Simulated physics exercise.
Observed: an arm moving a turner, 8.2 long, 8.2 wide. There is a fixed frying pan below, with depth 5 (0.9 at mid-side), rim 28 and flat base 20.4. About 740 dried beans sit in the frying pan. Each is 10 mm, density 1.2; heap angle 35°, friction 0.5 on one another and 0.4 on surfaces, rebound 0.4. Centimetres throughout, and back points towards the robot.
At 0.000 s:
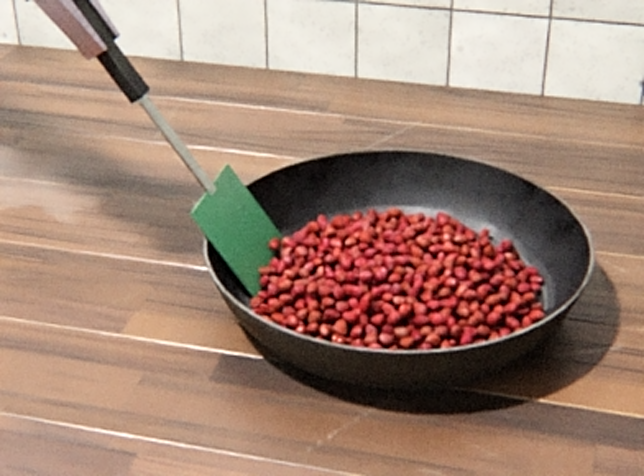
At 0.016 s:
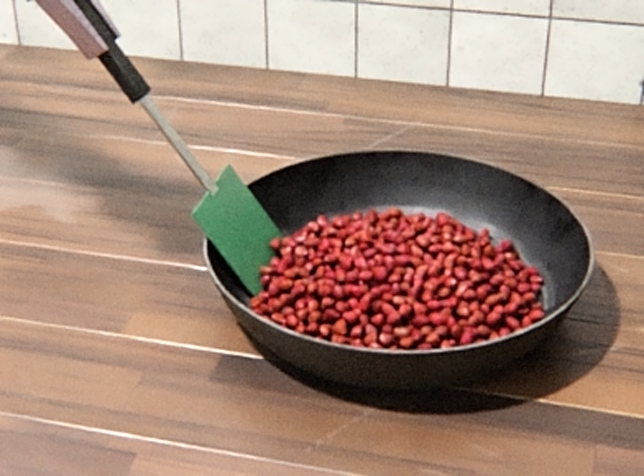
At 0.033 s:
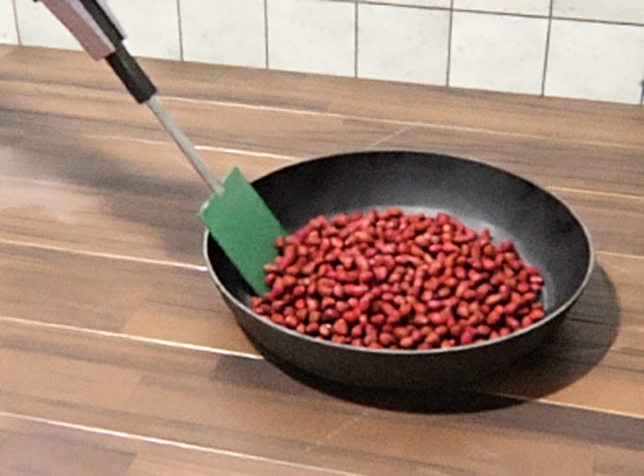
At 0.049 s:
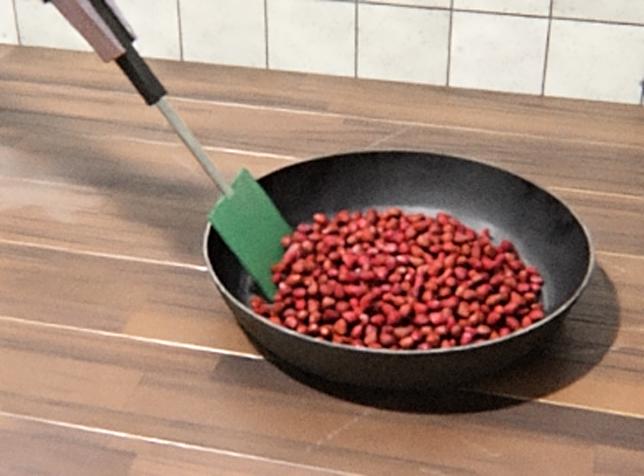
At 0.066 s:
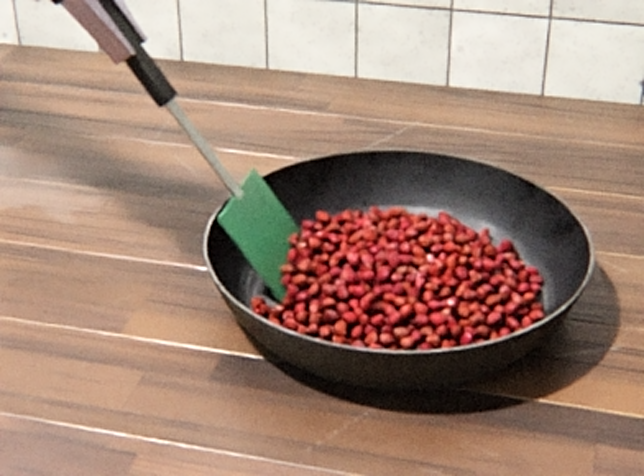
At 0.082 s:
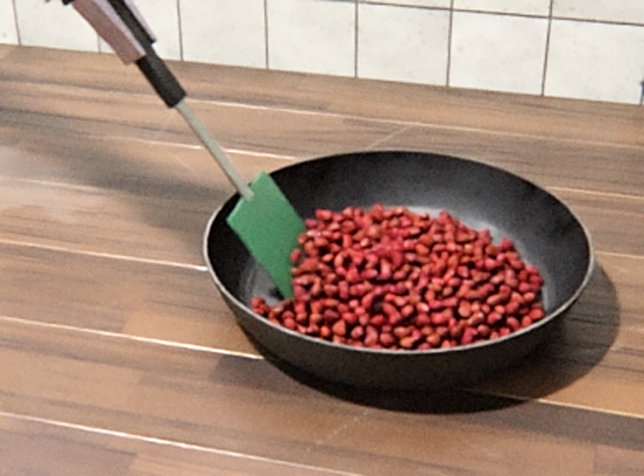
A robotic arm slowly pushes a green turner rightward against red beans in a black pan.
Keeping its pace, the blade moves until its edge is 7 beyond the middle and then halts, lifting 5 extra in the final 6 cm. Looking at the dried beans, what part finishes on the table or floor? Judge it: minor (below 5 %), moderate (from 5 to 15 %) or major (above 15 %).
My judgement: Minor.
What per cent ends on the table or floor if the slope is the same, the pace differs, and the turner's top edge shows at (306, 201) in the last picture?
My guess is around 15 percent.
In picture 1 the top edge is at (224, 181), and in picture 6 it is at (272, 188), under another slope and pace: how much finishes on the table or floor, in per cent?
Some 0 per cent.
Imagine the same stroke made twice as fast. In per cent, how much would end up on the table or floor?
The share on the table or floor would be about 10 percent.
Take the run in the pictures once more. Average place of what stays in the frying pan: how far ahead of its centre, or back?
Roughly 4.5 cm ahead.
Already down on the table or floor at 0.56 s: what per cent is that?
0 per cent.
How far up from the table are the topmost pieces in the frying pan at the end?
Peak at rest, approximately 5.5 centimetres.
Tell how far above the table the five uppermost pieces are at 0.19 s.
4 cm.
After 0.19 s, sloping 55°, highest piece 4 above the table; 739 in the frying pan.
After 0.30 s, sloping 55°, highest piece 5 above the table; 739 in the frying pan.
After 0.56 s, sloping 55°, highest piece 5 above the table; 739 in the frying pan.
After 1.61 s, sloping 55°, highest piece 5 above the table; 739 in the frying pan.
At rest, 739 in the frying pan. That is 0 % on the table or floor.
